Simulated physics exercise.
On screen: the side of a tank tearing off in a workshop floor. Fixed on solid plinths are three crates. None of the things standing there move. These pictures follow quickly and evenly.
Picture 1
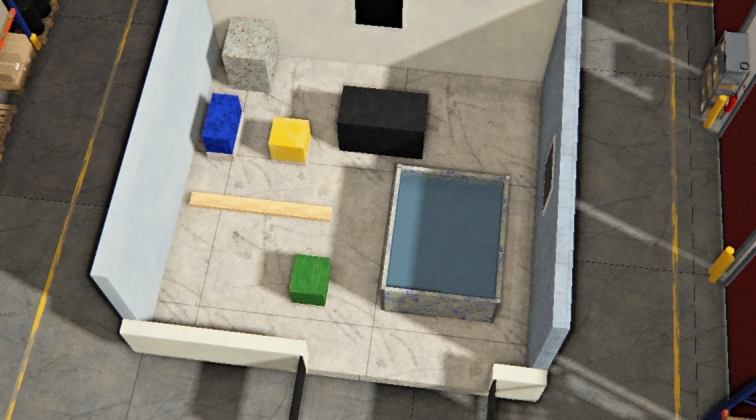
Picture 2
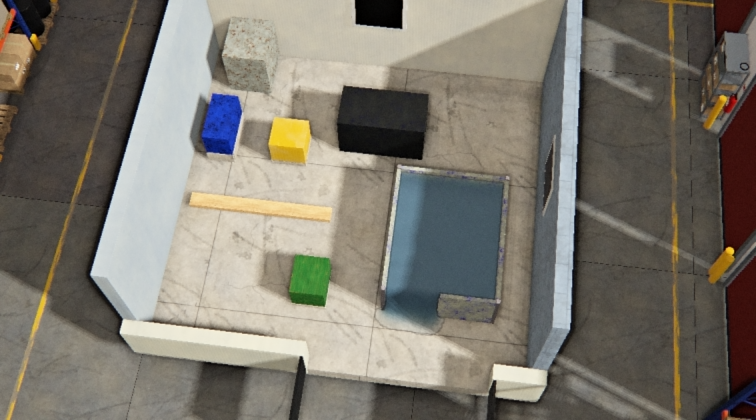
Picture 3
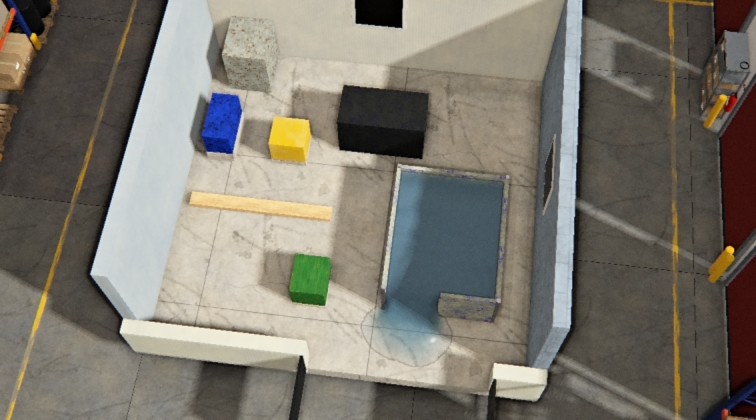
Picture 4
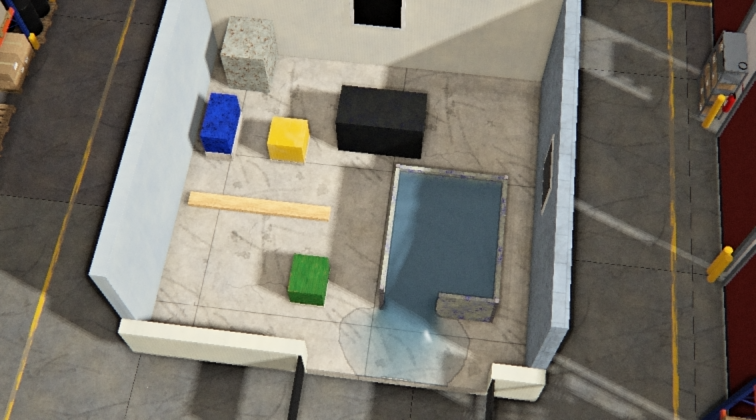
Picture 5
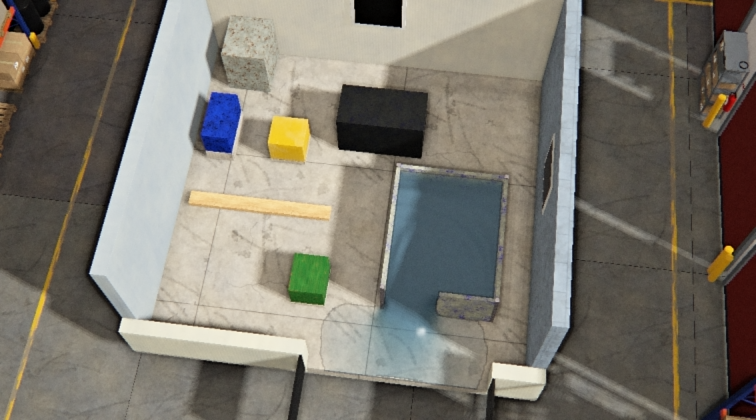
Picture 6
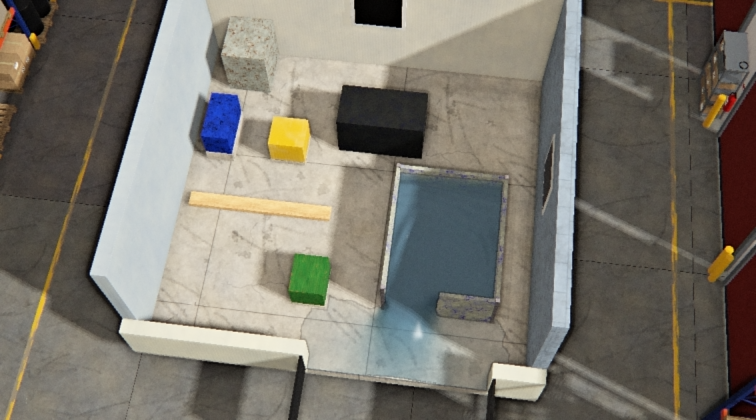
In the video, a water-filled tank stands near colored blocks and a wooden plank inside a walled workshop area, then the left part of its front side opens and water pours out, spreading across the floor toward the viewer.
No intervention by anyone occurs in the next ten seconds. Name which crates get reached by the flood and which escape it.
The green crate escapes it; the yellow crate escapes it; the blue crate escapes it.
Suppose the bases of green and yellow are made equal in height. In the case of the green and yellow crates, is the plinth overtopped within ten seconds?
Then: The green one stays dry; the yellow one is spared.
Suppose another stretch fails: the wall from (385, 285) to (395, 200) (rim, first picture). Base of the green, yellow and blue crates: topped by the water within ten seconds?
Going crate by crate, the green one gets flooded, the yellow one gets flooded and the blue one gets flooded.
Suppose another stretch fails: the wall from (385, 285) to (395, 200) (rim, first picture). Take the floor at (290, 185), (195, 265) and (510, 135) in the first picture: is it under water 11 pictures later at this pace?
Soaked, soaked, untouched.
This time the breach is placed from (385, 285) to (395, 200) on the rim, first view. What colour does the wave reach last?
Answer: The crate marked blue.
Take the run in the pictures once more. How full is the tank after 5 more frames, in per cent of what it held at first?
I'd put it close to 68 in a hundred.
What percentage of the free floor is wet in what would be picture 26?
I'd say close to 15 per cent.
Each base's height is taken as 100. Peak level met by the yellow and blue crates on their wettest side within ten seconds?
Near 0 and 0 in a hundred.
A moment on, water covers 10 % of the floor; the green crate water round its plinth, the yellow crate not reached, the blue crate not reached.
Next, water covers 15 % of the floor; the green crate water round its plinth, the yellow crate not reached, the blue crate not reached.
Then, water covers 15 % of the floor; the green crate water round its plinth, the yellow crate not reached, the blue crate not reached.
Later, water covers 20 % of the floor; the green crate water round its plinth, the yellow crate not reached, the blue crate water round its plinth.
In the end, water covers 20 % of the floor; the green crate stayed above the water, the yellow crate stayed above the water, the blue crate stayed above the water.
